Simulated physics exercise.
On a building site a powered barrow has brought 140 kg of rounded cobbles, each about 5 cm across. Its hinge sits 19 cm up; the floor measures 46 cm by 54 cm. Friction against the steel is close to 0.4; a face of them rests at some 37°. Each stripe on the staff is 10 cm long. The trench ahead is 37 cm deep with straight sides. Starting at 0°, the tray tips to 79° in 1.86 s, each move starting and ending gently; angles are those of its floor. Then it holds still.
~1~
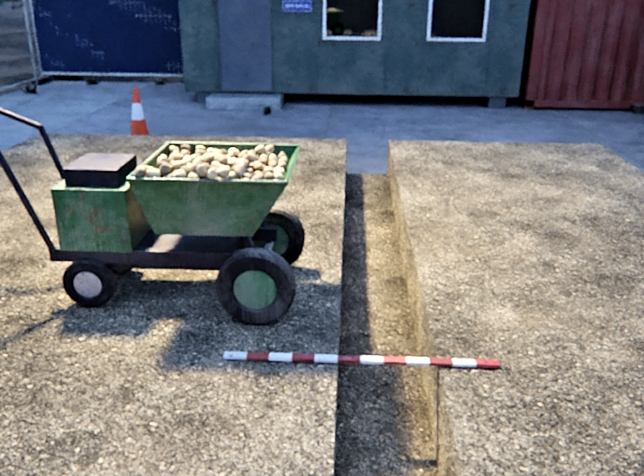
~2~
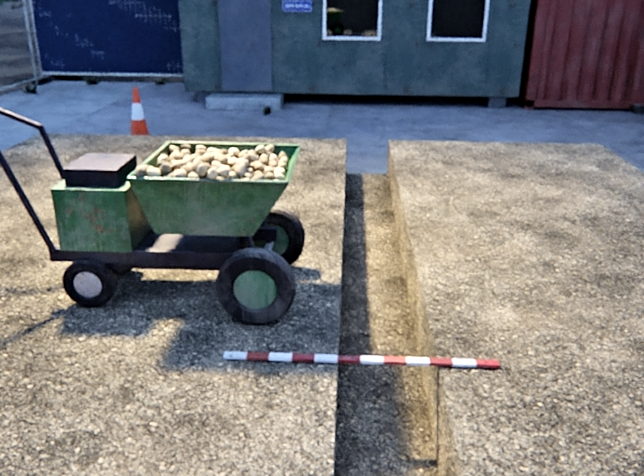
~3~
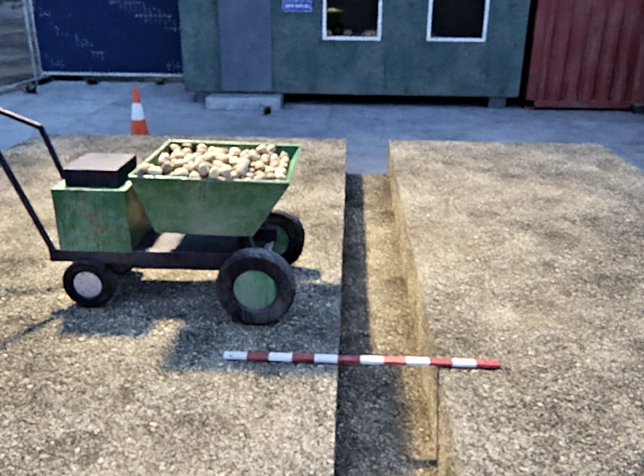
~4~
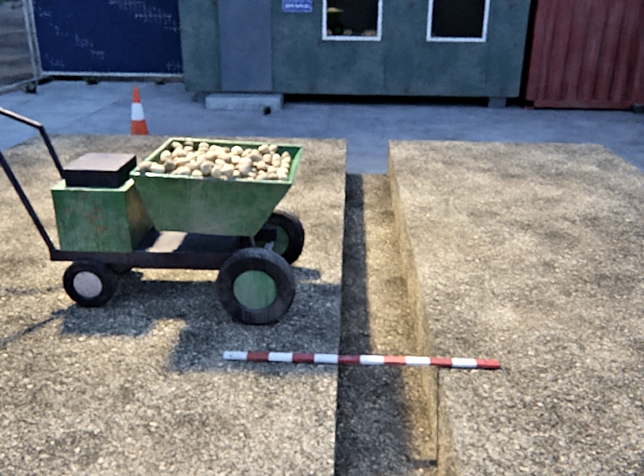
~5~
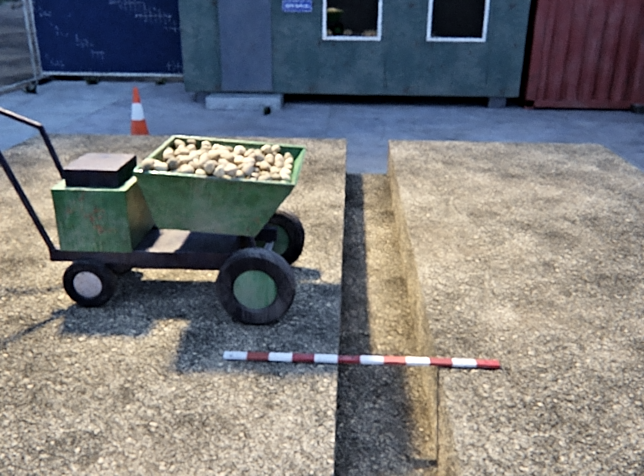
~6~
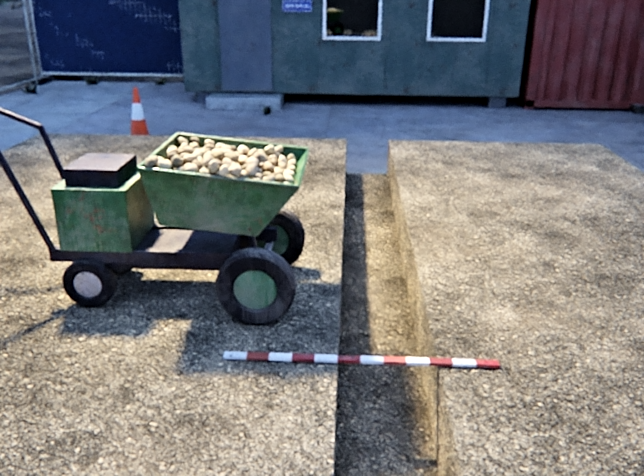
On a building site, a green powered barrow loaded with rounded pale stones stands left of a straight-sided trench, a red-and-white staff lying across the gap. At first its tray sits level; then it slowly tilts slightly toward the right, its rear edge lifting, while the wheels stay still.
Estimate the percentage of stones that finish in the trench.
Close to 93 in a hundred.
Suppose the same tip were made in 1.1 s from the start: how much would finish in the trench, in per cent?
It would be near 85 per cent.
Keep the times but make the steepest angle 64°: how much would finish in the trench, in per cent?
In that case some 70 per cent.
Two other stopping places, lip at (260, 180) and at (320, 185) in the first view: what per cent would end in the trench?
First some 100, then 55 per cent.
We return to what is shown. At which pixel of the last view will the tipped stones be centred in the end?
Near (391, 344).
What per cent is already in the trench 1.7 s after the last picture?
Some 60 per cent.
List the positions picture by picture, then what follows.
In the first frame, the tray is at 0°, its lip at (287, 183); the top of the load is at (221, 158).
The second frame shows lip at (288, 183), floor tilted 0°, highest stones at (221, 158).
The third frame shows lip at (289, 184), floor tilted 1°, highest stones at (220, 157).
In the fourth frame, the tray is at 2°, its lip at (291, 184); the top of the load is at (202, 157).
The fifth frame shows lip at (295, 186), floor tilted 4°, highest stones at (189, 153).
In the sixth frame, the tray is at 6°, its lip at (298, 187); the top of the load is at (190, 149).
Then, 1.1 s after the last picture the floor is at 67°, 96 % in the tray, 4 % in the trench; the foremost stones are at (408, 307).
Then, 1.7 s after the last picture the floor is at 79°, 36 % in the tray, 58 % in the trench, 6 % past the trench; the foremost stones are at (489, 286).
Then, 2.0 s after the last picture the floor is at 79°, 13 % in the tray, 80 % in the trench, 7 % past the trench; the foremost stones are at (512, 279).
Then, 4.0 s after the last picture the floor is at 79°, 0 % in the tray, 93 % in the trench, 7 % past the trench; the foremost stones are at (516, 279).
